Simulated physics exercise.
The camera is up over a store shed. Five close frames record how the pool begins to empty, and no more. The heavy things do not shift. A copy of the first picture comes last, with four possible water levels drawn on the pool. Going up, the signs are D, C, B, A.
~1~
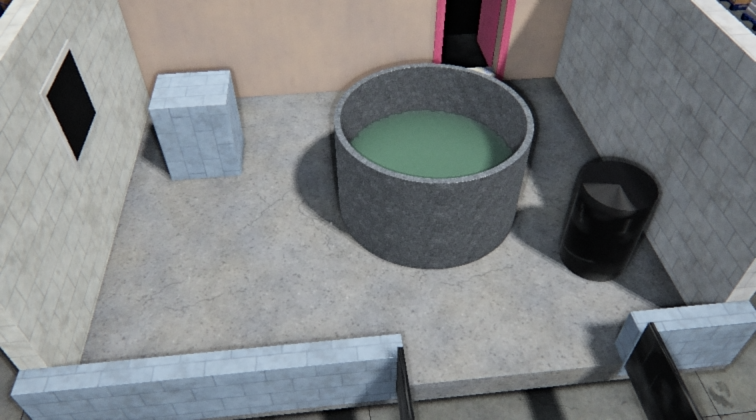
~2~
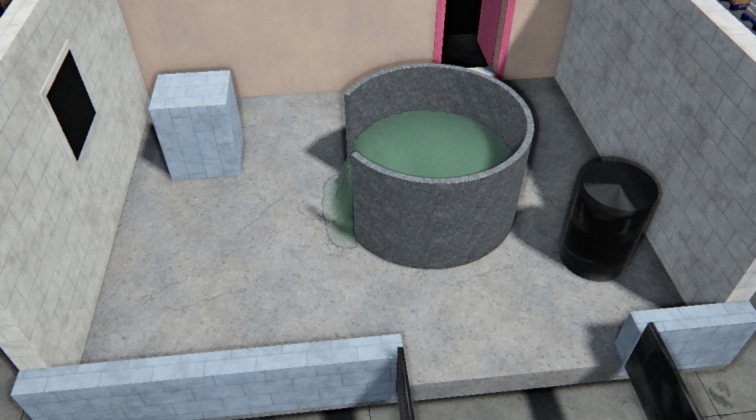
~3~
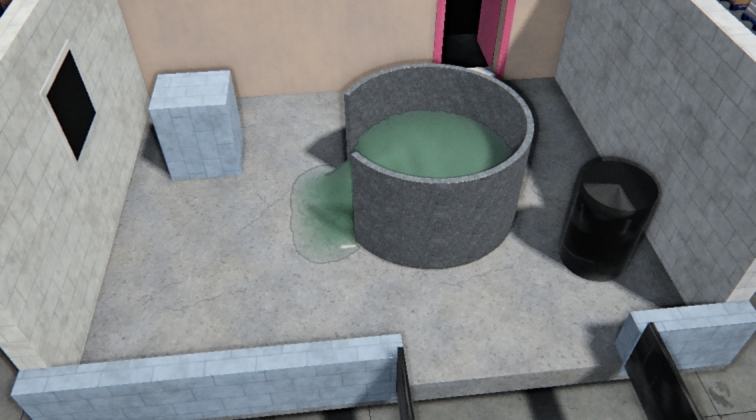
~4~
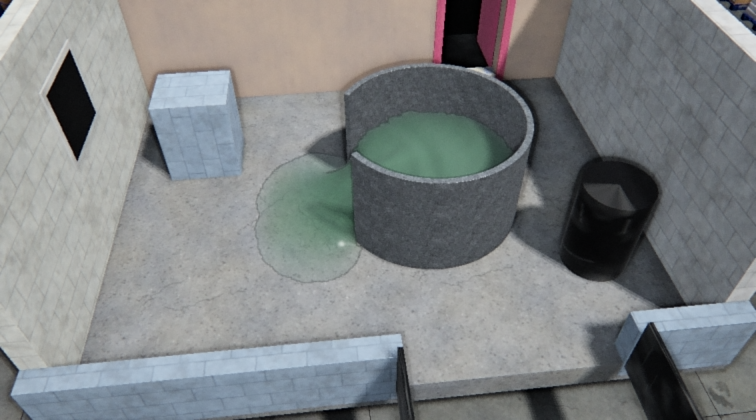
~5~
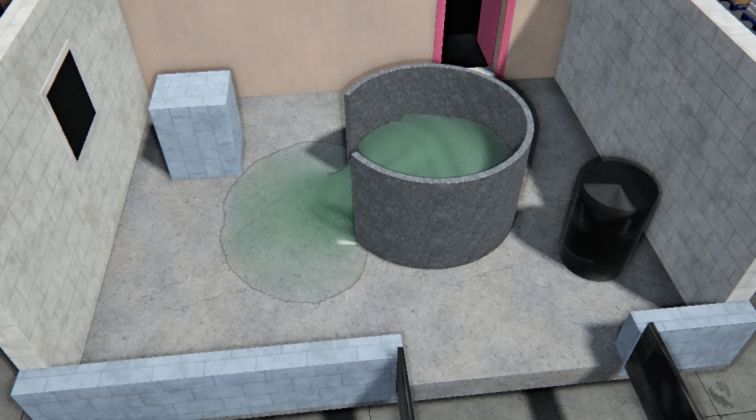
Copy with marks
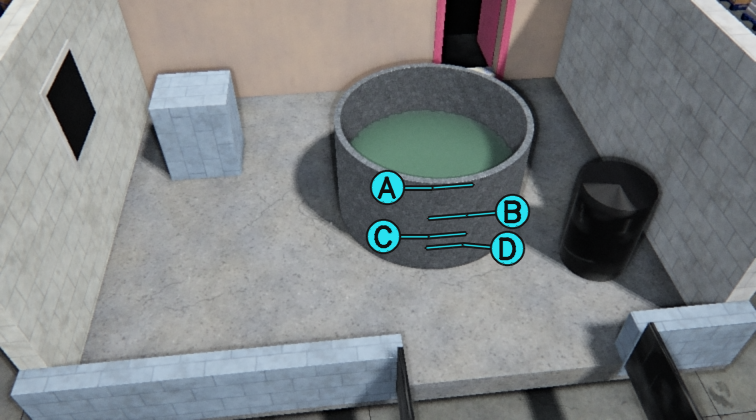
In a walled store shed seen from above, a round gray pool of still green water opened on its left side, and the water poured out through the gap and spread across the floor.
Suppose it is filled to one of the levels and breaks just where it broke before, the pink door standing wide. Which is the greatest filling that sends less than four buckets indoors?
Take B.
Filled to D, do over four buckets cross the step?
No, that is safe.
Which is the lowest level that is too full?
It is A.
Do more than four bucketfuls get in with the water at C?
No, not at all.
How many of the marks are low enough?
Three of them.
On the marked copy, A at (452, 186); B at (448, 216); C at (446, 235); D at (445, 246); from the bottom up D, C, B, A.
Choosing A, about 9 bucketfuls get in.
Choosing B, a bucket or two gets in.
Choosing C, nothing gets over.
Choosing D, nothing gets over.
